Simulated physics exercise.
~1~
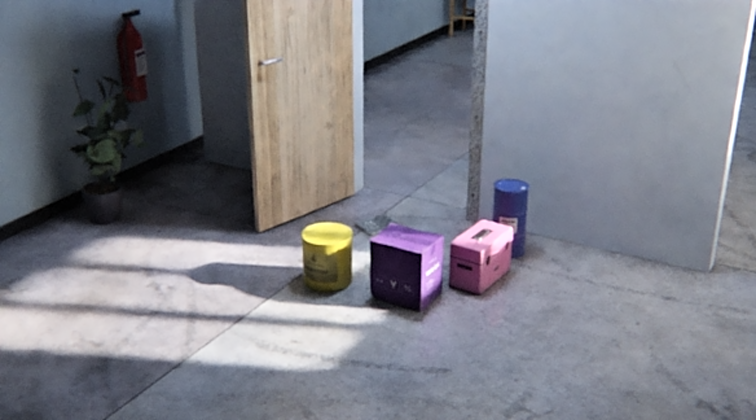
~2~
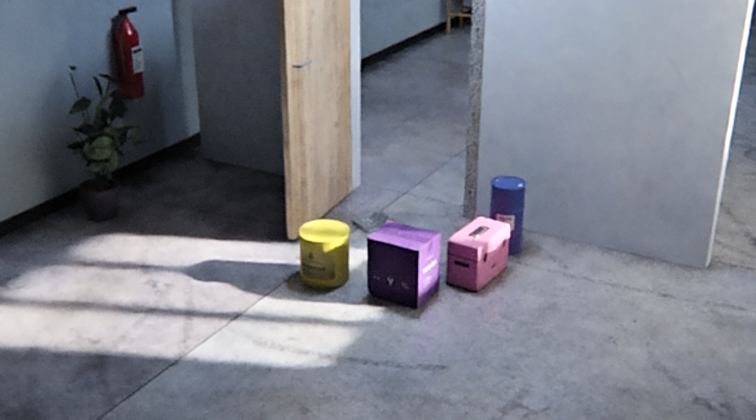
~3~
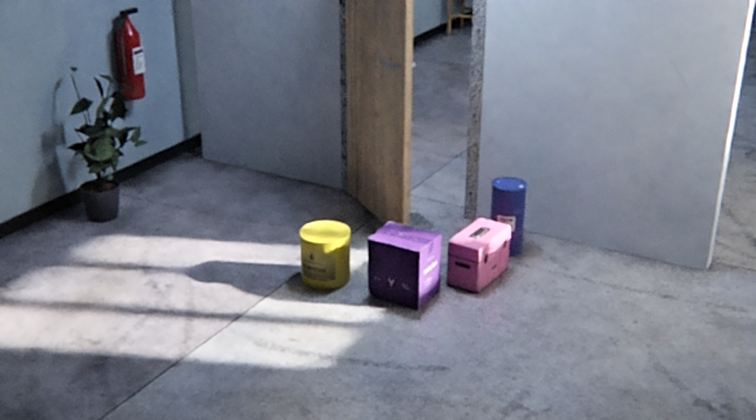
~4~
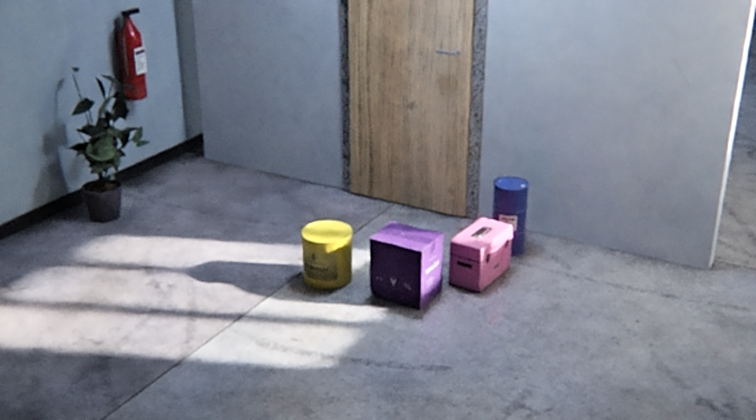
A wooden door swings shut behind a yellow pail, purple box, pink toolbox and blue canister.
